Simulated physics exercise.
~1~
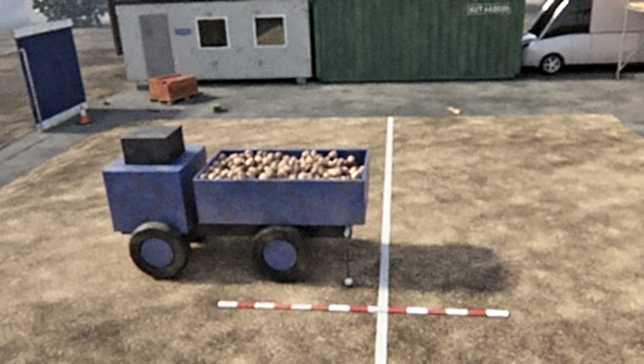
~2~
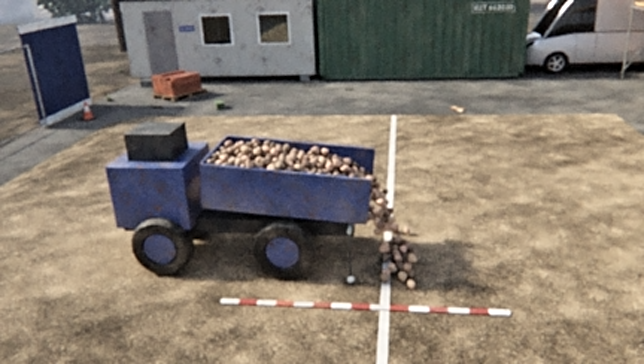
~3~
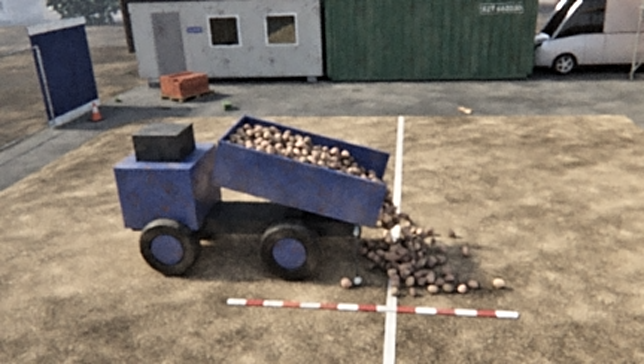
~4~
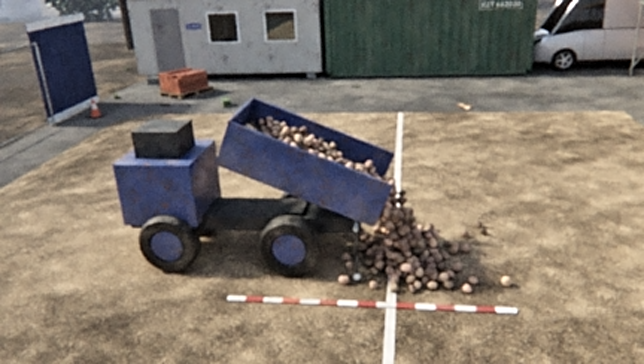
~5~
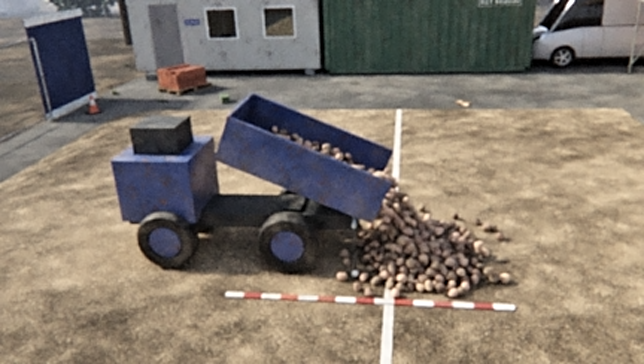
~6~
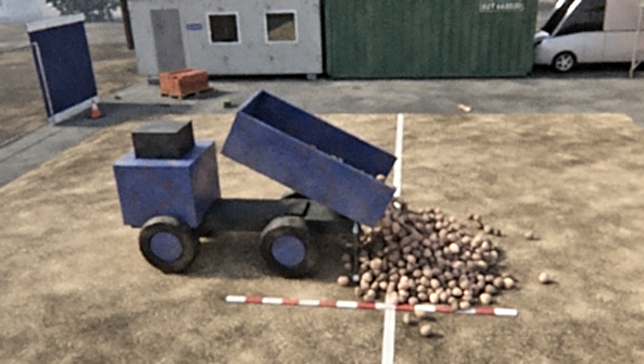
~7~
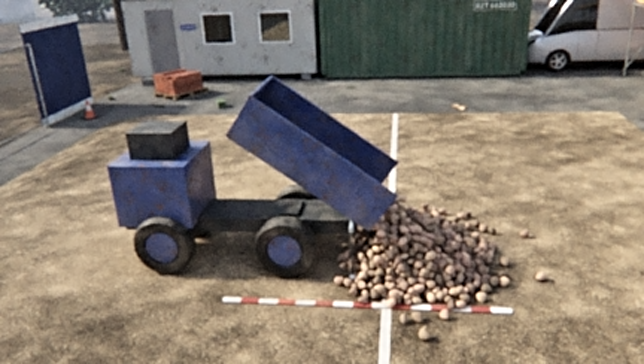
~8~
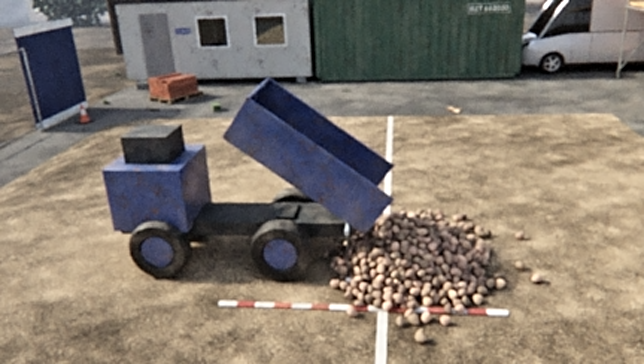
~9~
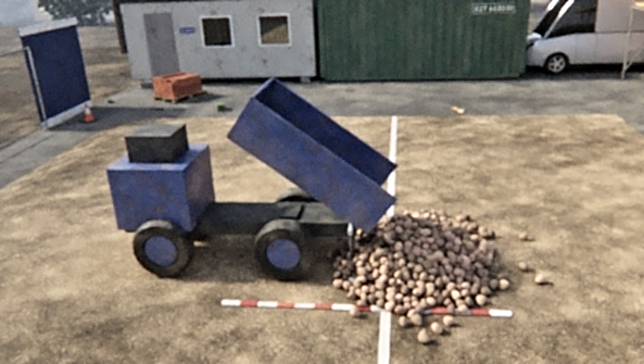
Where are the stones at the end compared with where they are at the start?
At the start the stones are heaped inside the blue bed, to the left of the white line. At the end they lie in a pile on the ground lower down and to the right, behind the trailer and mostly past the line.
